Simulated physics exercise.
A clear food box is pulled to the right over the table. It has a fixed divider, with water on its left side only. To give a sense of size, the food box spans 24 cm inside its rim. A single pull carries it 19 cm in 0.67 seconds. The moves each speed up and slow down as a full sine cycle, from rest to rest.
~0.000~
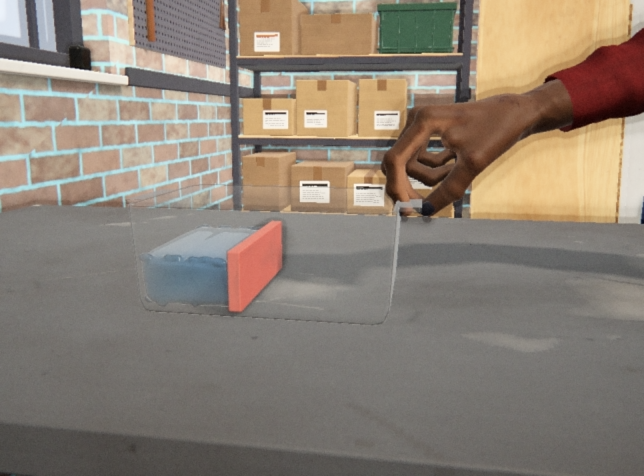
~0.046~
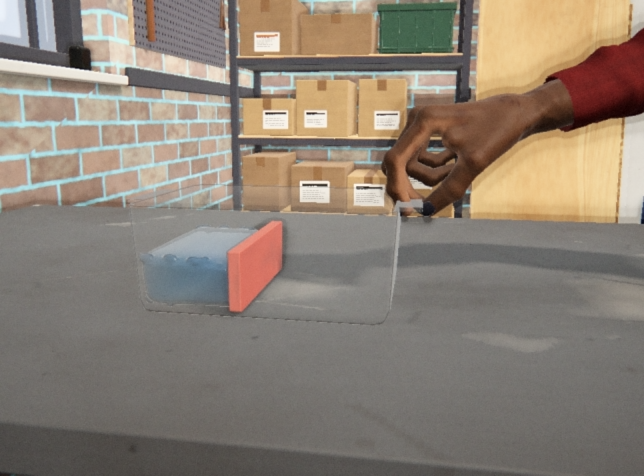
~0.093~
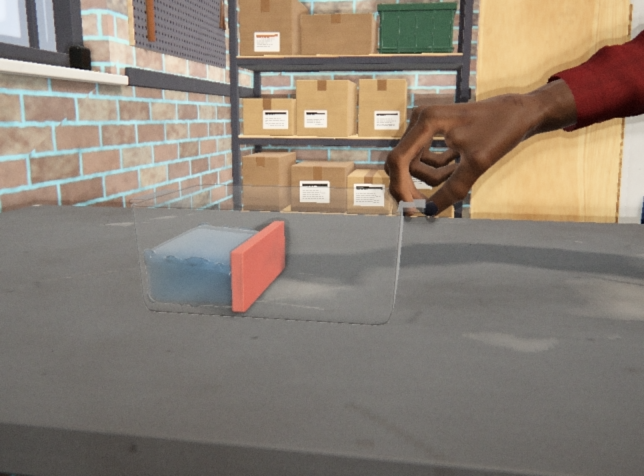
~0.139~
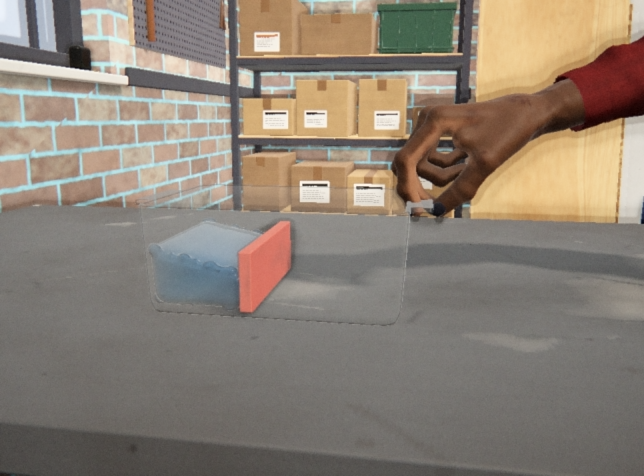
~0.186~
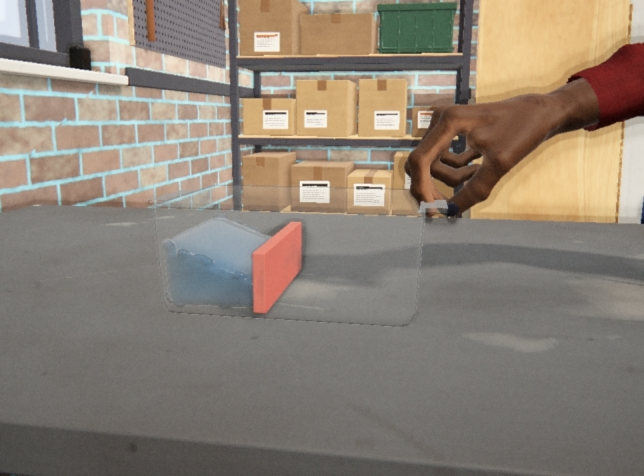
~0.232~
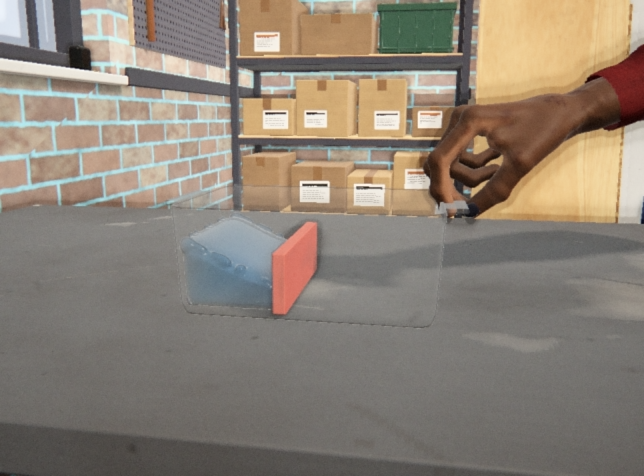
In the video, a hand pulls a clear food box with a red divider to the right across a gray table, slowly then faster, and the water on its left side tilts, rising at the left and dipping toward the divider.
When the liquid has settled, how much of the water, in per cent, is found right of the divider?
6 %.
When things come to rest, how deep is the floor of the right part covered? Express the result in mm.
I'd estimate close to 2 millimetres of depth.
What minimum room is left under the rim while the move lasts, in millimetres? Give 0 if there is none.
I'd put it at close to 30 mm.
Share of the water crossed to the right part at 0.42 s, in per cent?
Roughly 0 percent.
Then, 0.42 s in, it has gone 14 cm; 0 per cent is on the right side and 0 is out of the food box.
Then, 0.60 s in, it has gone 19 cm; 6 per cent is on the right side and 0 is out of the food box.
Then, 0.79 s in, it has gone 19 cm; 6 per cent is on the right side and 0 is out of the food box.
Then, 0.97 s in, it has gone 19 cm; 6 per cent is on the right side and 0 is out of the food box.
Finally, 6 per cent is on the right side and 0 is out of the food box.
